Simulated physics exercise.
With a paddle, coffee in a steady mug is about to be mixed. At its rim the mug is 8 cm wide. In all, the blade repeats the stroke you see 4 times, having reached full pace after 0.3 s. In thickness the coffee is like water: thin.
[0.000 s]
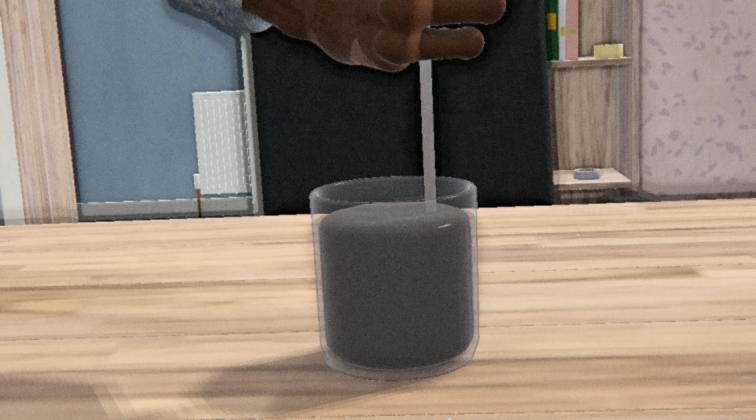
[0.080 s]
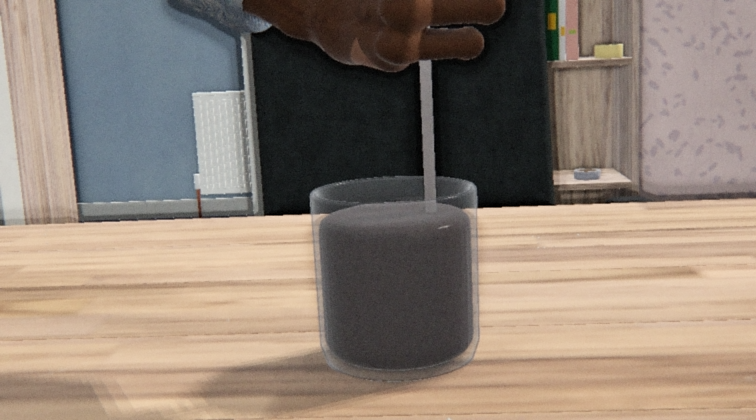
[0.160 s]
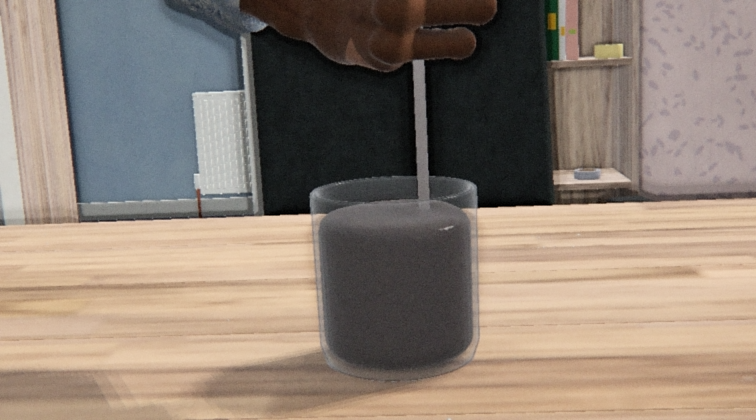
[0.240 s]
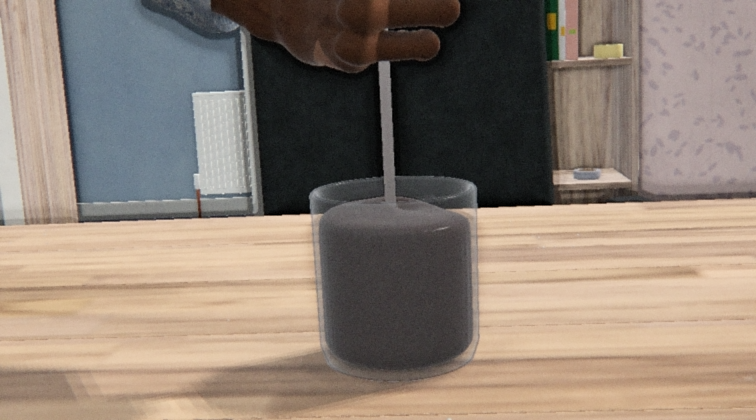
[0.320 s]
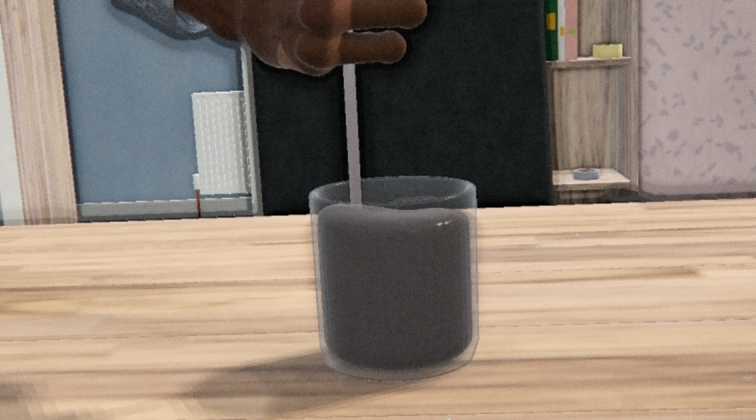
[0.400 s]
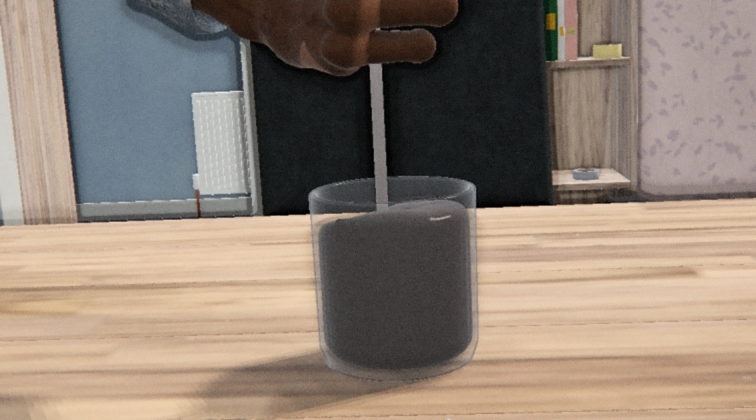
A hand moves a thin paddle left, then back right, through dark coffee, tilting its surface.
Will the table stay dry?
Pretty sure it never overtops.
Then, 0.73 s in, 0 ml is over the rim.
Then, 1.07 s in, 0 ml is over the rim.
Then, 1.40 s in, 0 ml is over the rim.
Then, 1.73 s in, 0 ml is over the rim.
Finally, 0 ml is over the rim.
